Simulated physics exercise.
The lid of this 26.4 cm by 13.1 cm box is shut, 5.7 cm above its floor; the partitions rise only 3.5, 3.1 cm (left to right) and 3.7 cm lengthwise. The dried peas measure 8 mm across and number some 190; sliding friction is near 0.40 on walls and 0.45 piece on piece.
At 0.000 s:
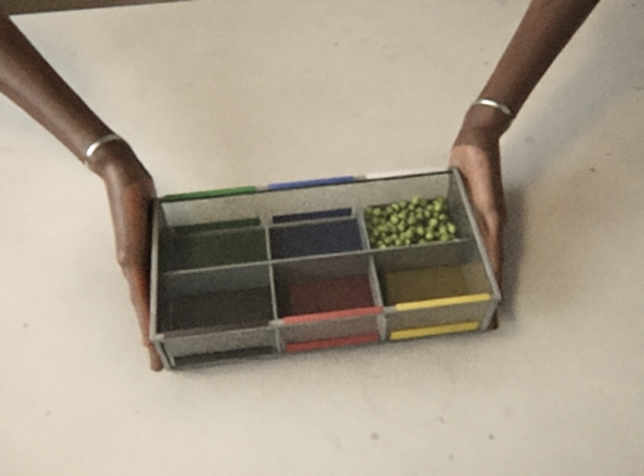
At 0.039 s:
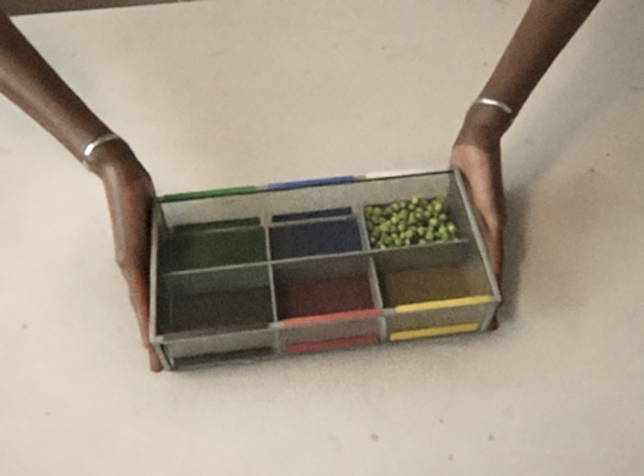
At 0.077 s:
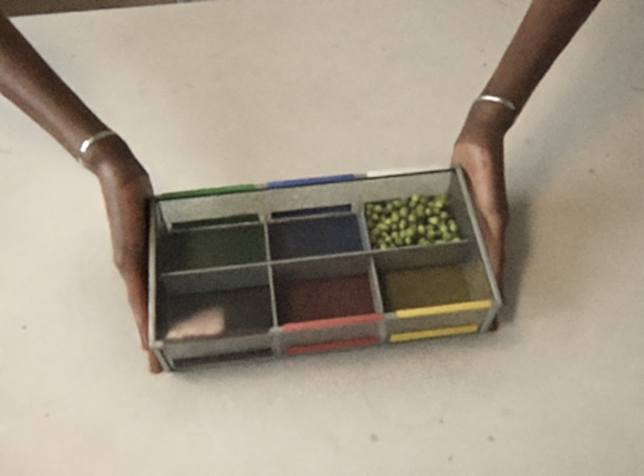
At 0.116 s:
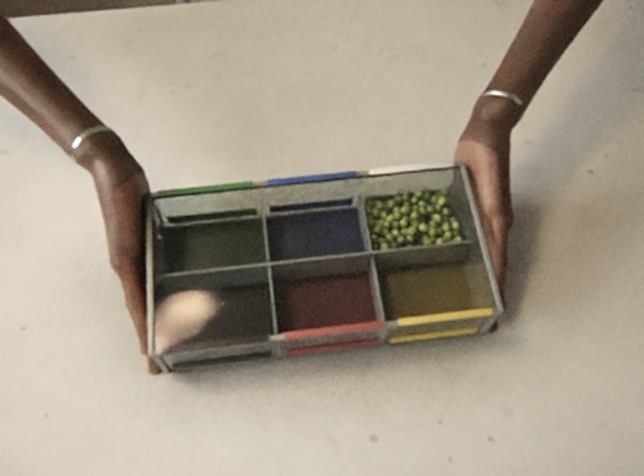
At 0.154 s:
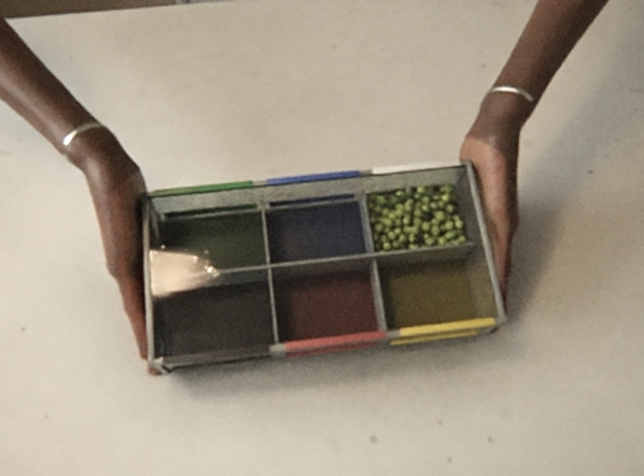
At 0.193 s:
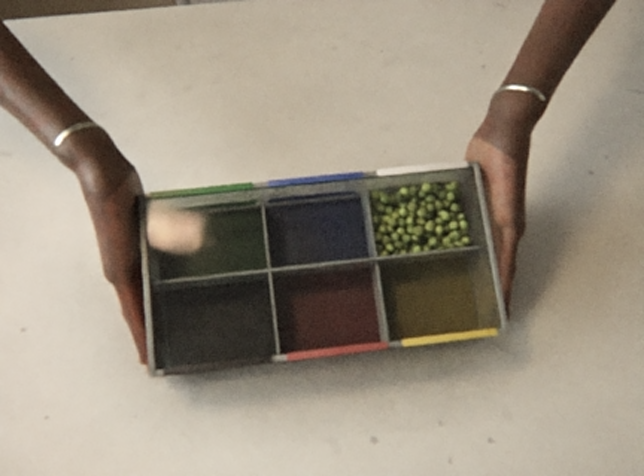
In this clip, two hands gradually tilt a lidded six-compartment box toward the viewer, while green peas stay in the far-right compartment. A pale, blurry patch appears over the near-left compartment and moves up over the green-marked far-left one.
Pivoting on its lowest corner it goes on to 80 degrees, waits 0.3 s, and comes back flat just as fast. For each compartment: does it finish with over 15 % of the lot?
Red compartment: Below; blue compartment: Below; green compartment: Below; yellow compartment: Above; white compartment: Above; black compartment: Below.
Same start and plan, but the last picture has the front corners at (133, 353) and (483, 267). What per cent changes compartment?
In that case some 80 per cent.
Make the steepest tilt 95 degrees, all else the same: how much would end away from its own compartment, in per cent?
About 75 per cent.
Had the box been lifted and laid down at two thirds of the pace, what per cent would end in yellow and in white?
In that case yellow 25; white 70.
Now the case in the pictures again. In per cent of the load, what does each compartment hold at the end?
Red 5, blue 0, green 0, yellow 35, white 65, black 0.
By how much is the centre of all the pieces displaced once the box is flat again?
Roughly 3.5 cm.
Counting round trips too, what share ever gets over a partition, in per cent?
Some 35 per cent.
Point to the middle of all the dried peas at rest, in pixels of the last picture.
Around (412, 263).
Then, at 0.75 s, tilt 80 degrees; yellow 30 %, white 70 %.
After 1.12 s, tilt 45 degrees; red 5 %, yellow 35 %, white 65 %.
After 1.58 s, tilt 0 degrees; red 5 %, yellow 35 %, white 65 %.
At rest (2.5 s), red 5 %, blue 0 %, green 0 %, yellow 35 %, white 65 %, black 0 %.
